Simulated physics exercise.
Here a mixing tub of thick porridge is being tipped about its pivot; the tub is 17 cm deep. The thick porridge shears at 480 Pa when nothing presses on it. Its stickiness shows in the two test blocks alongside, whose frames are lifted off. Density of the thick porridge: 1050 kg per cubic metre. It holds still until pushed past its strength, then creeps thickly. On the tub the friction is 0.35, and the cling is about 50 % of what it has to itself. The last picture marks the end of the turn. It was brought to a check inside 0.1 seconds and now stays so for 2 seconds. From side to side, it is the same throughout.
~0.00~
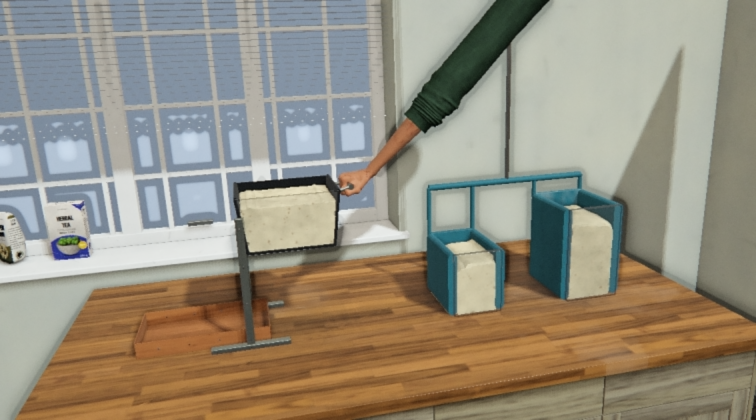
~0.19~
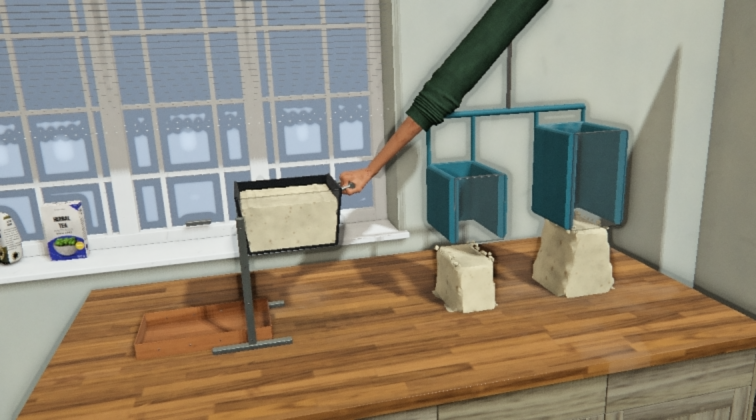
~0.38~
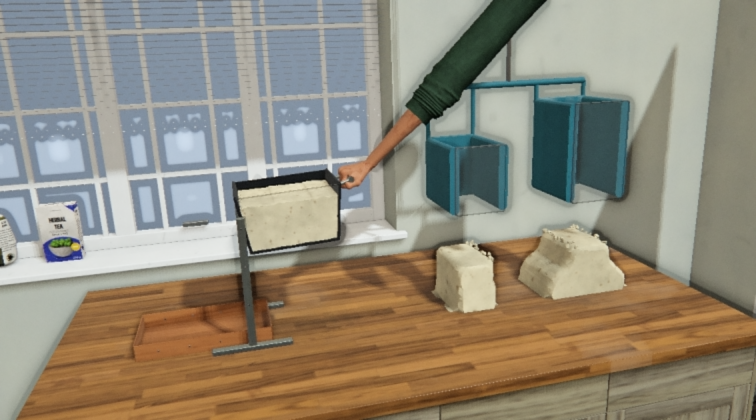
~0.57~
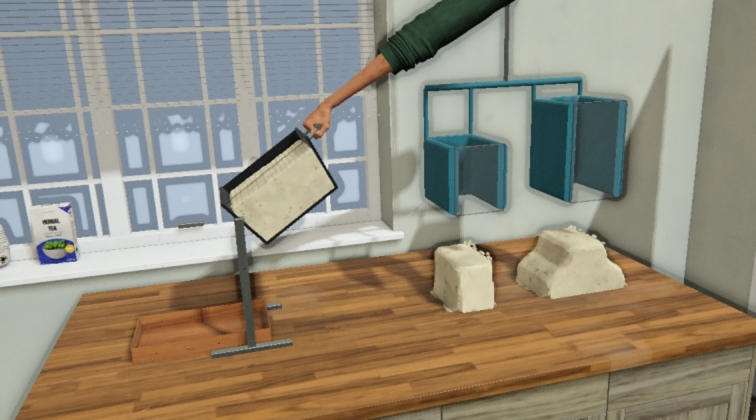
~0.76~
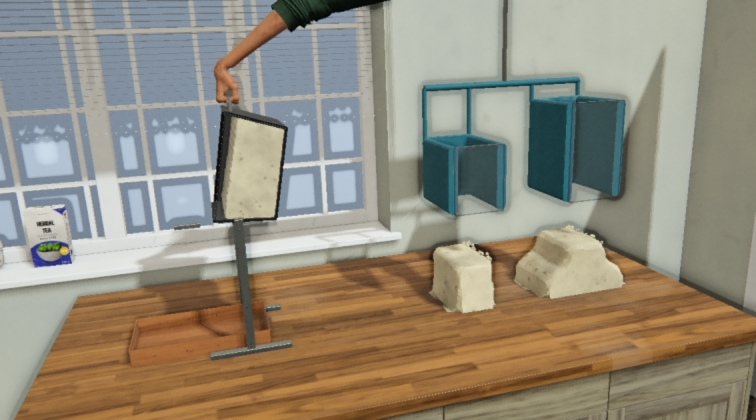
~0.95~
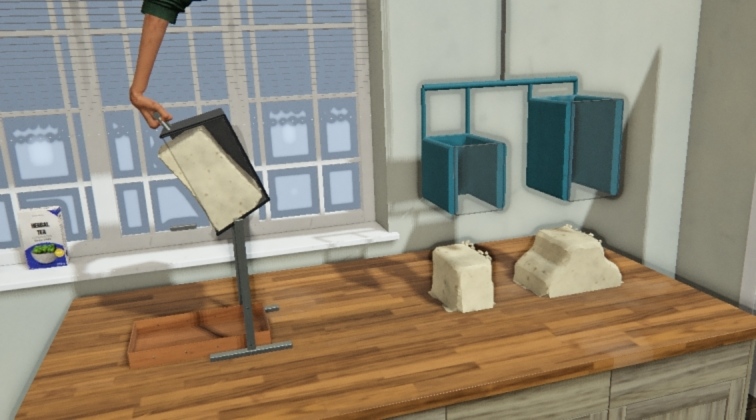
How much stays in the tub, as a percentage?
0 %.
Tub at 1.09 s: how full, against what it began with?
Around 20 per cent.
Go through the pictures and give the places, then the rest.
Handle-side rim at (337, 190), tilt 0 degrees; highest point of the thick porridge at (247, 208); test blocks 18 cm, 27 cm high (left to right), in the first frame.
Handle-side rim at (339, 189), tilt 0 degrees; highest point of the thick porridge at (249, 207); test blocks 17 cm, 24 cm high (left to right), in the second frame.
Handle-side rim at (338, 184), tilt 3 degrees; highest point of the thick porridge at (330, 196); test blocks 17 cm, 19 cm high (left to right), in the third frame.
Handle-side rim at (306, 139), tilt 34 degrees; highest point of the thick porridge at (308, 152); test blocks 17 cm, 18 cm high (left to right), in the fourth frame.
Handle-side rim at (224, 115), tilt 79 degrees; highest point of the thick porridge at (242, 121); test blocks 17 cm, 18 cm high (left to right), in the fifth frame.
Handle-side rim at (162, 139), tilt 112 degrees; highest point of the thick porridge at (198, 132); test blocks 17 cm, 18 cm high (left to right), in the sixth frame.
By 1.09 s, the tub is at 112 degrees and holds 20 %.
By 1.26 s, the tub is at 112 degrees and holds 0 %.
By 1.43 s, the tub is at 112 degrees and holds 0 %.
By 1.60 s, the tub is at 112 degrees and holds 0 %.
By 2.95 s, at the end, the tub is at 112 degrees and holds 0 %.
